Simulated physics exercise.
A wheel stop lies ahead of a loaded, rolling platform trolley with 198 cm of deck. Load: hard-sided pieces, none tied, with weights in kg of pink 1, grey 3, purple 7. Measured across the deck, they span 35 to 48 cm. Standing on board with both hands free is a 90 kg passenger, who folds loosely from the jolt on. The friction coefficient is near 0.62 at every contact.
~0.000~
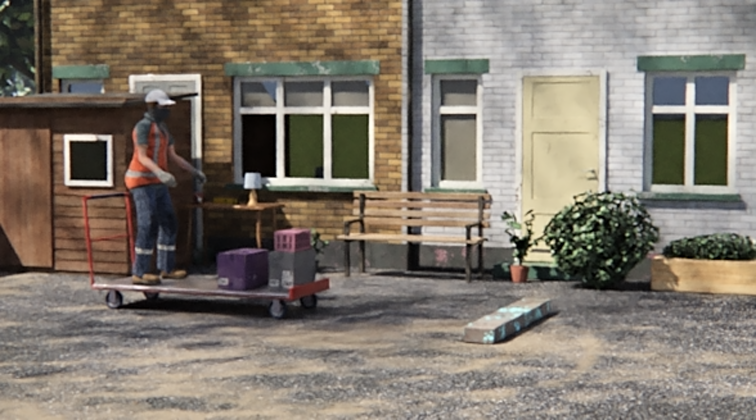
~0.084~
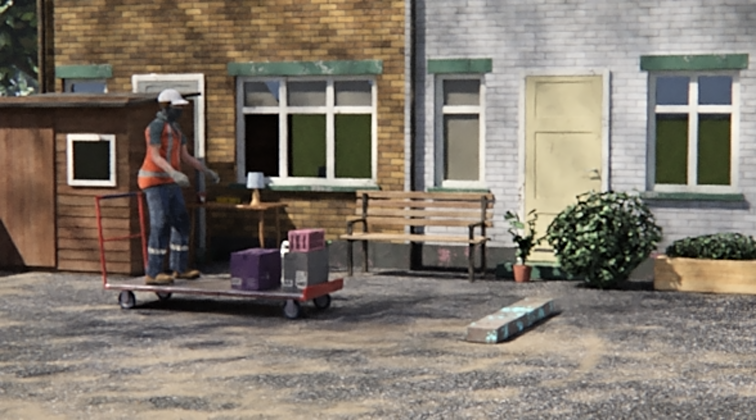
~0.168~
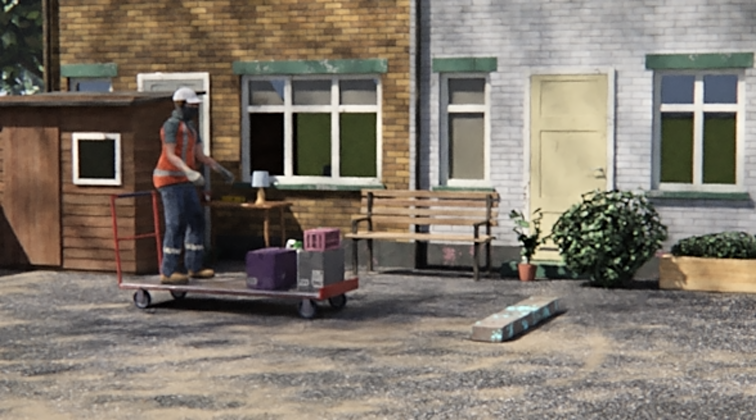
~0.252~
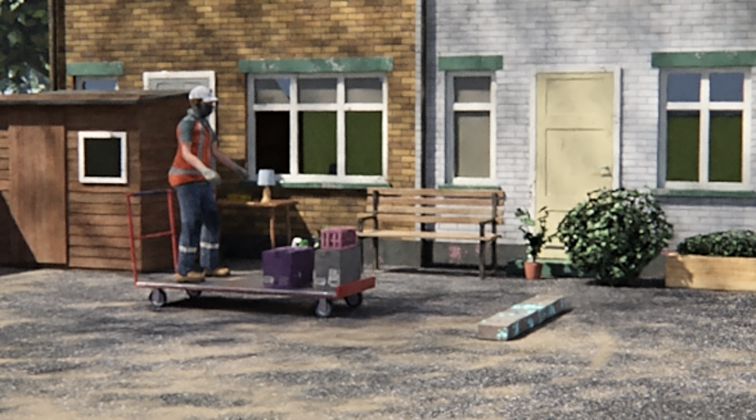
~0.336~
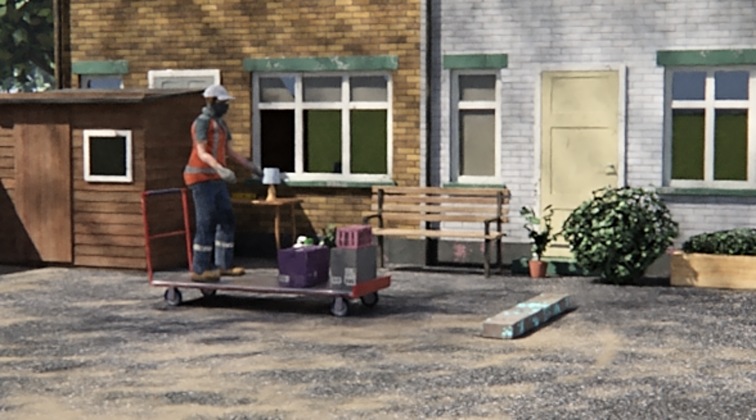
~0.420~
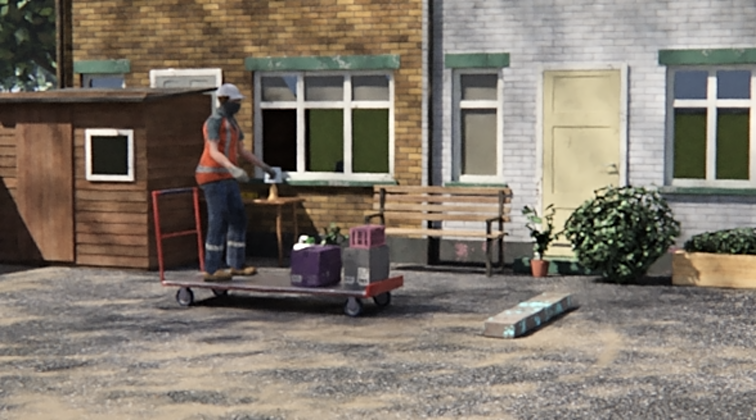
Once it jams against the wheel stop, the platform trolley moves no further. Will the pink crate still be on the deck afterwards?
No.
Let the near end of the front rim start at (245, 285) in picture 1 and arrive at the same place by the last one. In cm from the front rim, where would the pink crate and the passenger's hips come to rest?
With that change, pink would rest 120 cm beyond the front rim and the hips 40 cm back from it.
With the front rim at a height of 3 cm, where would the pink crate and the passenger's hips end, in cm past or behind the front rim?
The pink item would end 30 cm past the front rim, while the hips end 130 cm behind it.
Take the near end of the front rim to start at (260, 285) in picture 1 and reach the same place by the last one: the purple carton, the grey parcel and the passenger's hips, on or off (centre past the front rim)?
Then the purple one is still in place, the grey one is still in place and the hips are still in place.
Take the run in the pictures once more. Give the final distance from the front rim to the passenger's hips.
Some 130 cm behind it.
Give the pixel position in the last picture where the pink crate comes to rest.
(583, 314).
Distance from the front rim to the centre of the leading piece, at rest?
Measured from the front rim, the centre lies around 50 cm past it.
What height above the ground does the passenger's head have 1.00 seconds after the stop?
Height: Approx. 60 cm up.
Impact comes at 1.43 s.
After 1.68 s the pink crate is 2 cm past the rim, tilted 15°, near (529, 243) in the last picture's view.
After 1.98 s the pink crate is 9 cm past the rim, tilted 110°, near (538, 280) in the last picture's view.
After 2.43 s the pink crate is 48 cm past the rim, tilted 0°, near (583, 314) in the last picture's view.
At rest, 3.4 s, past the rim, pink crate; behind it, grey parcel, purple carton and the passenger's hips.
